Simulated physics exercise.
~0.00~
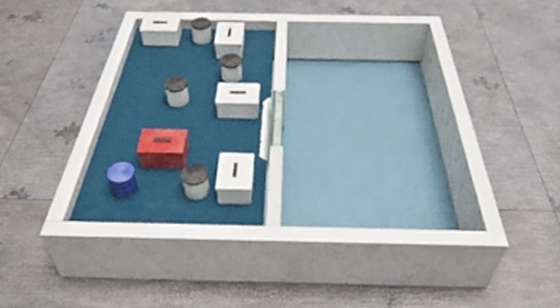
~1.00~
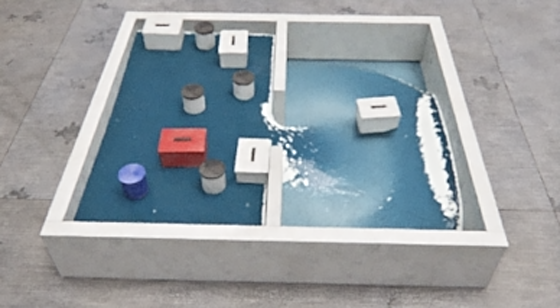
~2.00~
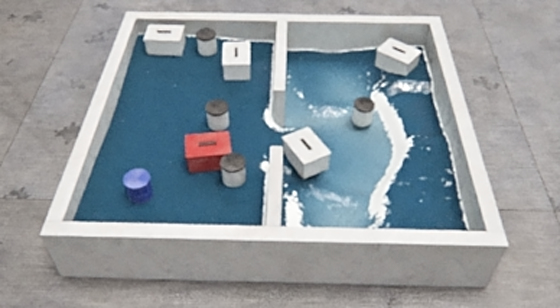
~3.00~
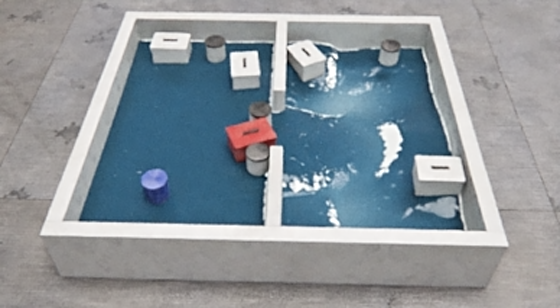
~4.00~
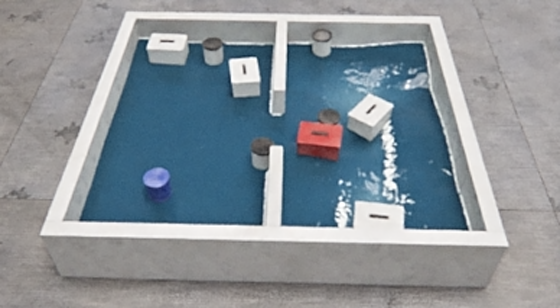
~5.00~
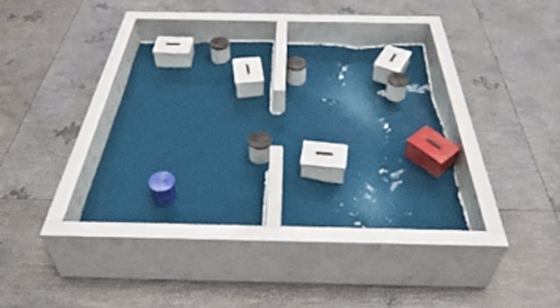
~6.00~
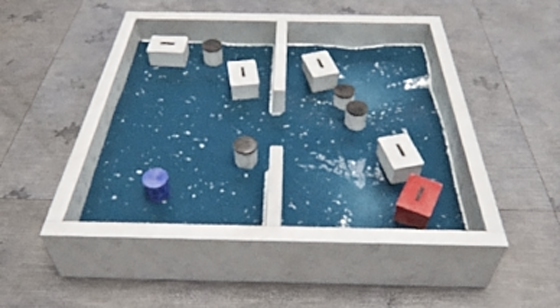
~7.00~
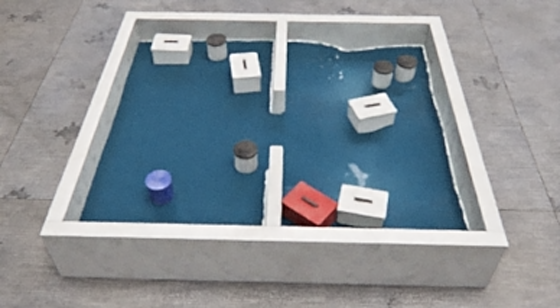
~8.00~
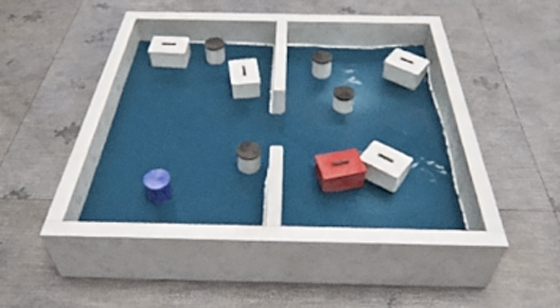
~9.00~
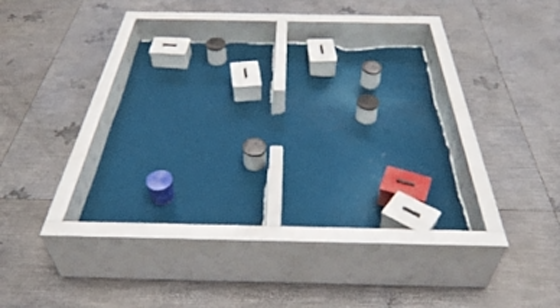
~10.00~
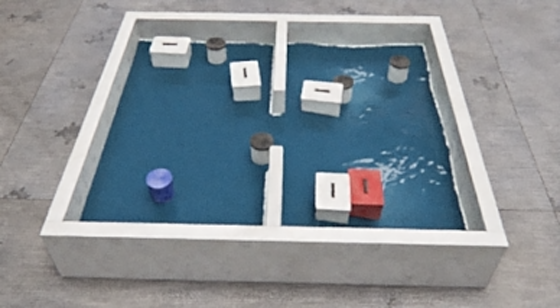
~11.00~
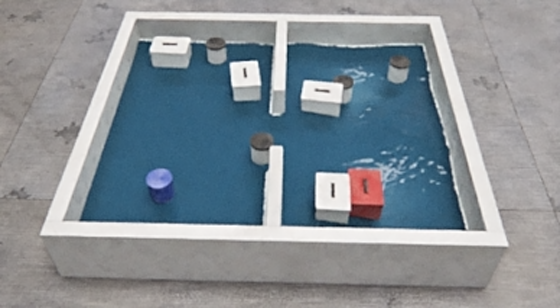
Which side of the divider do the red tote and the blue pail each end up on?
The red tote is carried through the gap and ends up on the right side. The blue pail only drifts a little and stays on the left, short of the divider.
